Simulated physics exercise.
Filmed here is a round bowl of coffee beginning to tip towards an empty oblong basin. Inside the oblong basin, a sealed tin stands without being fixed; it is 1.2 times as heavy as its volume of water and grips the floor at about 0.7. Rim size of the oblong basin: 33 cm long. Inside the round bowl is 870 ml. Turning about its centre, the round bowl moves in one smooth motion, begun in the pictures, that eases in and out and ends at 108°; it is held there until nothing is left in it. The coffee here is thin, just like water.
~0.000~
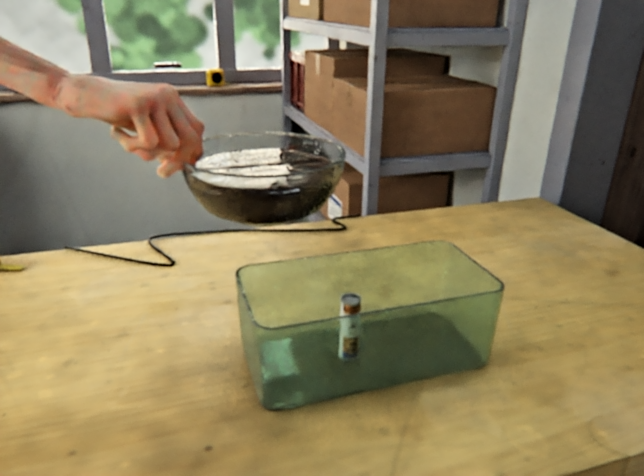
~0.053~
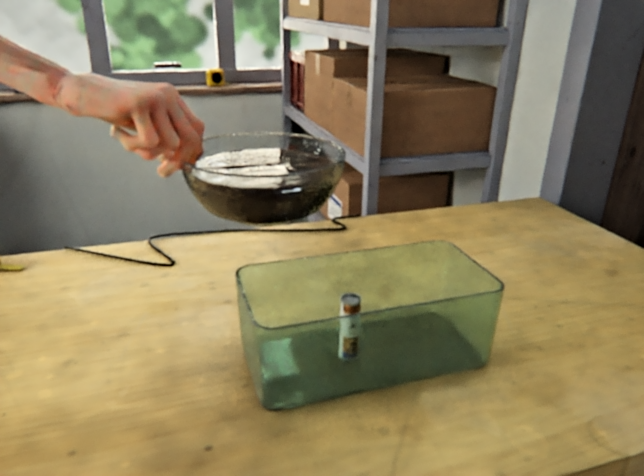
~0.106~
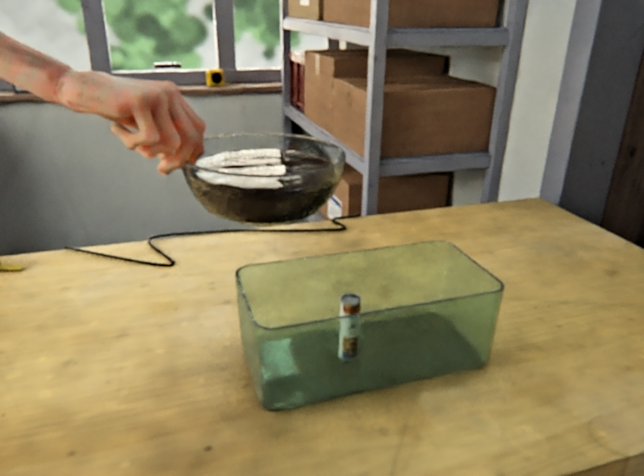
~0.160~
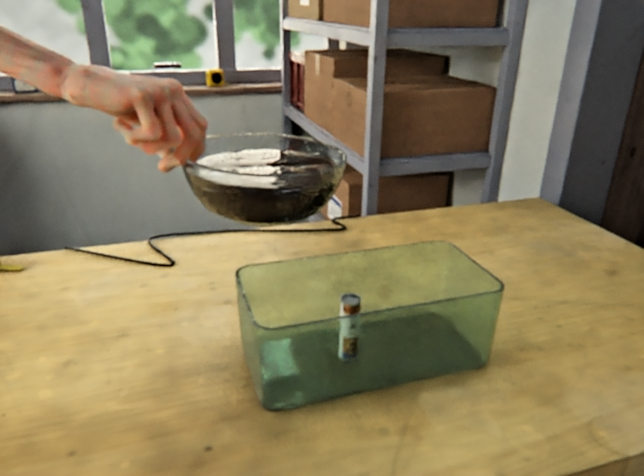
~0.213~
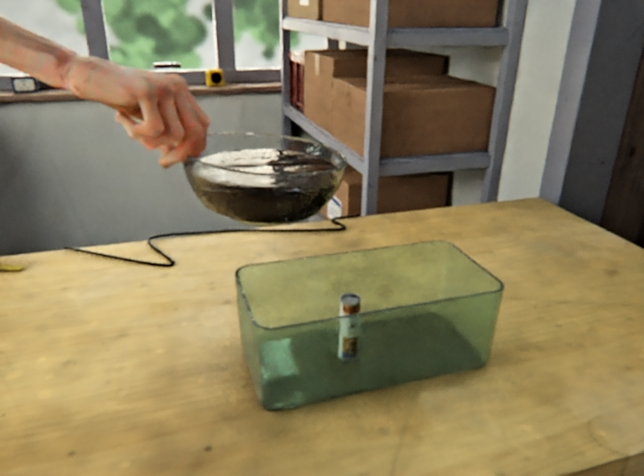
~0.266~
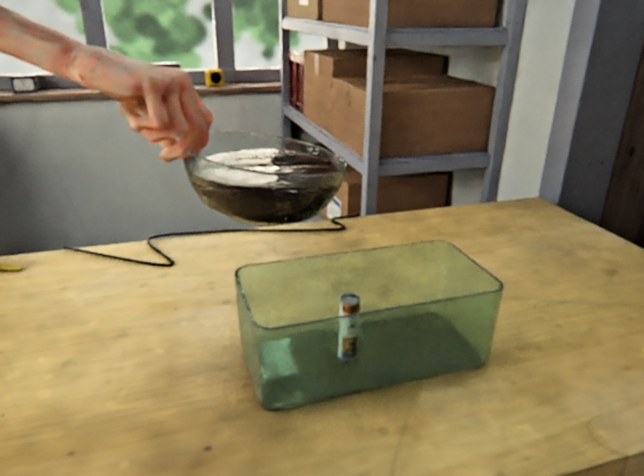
Glass bowl of dark coffee held by a hand, tilting slightly to the right above a greenish oblong basin containing a small tin.
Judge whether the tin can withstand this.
Looks like it will stay erect.
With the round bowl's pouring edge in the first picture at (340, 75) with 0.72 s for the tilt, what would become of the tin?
Then the tin comes down.
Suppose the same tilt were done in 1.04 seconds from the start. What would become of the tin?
Then it tips over.
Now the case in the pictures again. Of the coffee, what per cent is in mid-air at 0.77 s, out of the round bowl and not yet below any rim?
Near 34 per cent at that time.
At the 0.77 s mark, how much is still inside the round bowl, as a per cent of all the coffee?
Around 46 percent.
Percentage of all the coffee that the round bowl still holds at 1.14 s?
About 1 per cent.
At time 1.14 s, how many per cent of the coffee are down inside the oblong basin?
That comes to about 94 percent.
After 0.77 s the tilt is 59° and 46 per cent is still to pour; the tin stands where it began.
After 1.14 s the tilt is 96° and 1 per cent is still to pour; the tin stands where it began.
After 1.53 s the tilt is 108° and 0 per cent is still to pour; the tin stands where it began.
After 1.95 s the tilt is 108° and 0 per cent is still to pour; the tin stands where it began.
In the end the tin stands where it began.
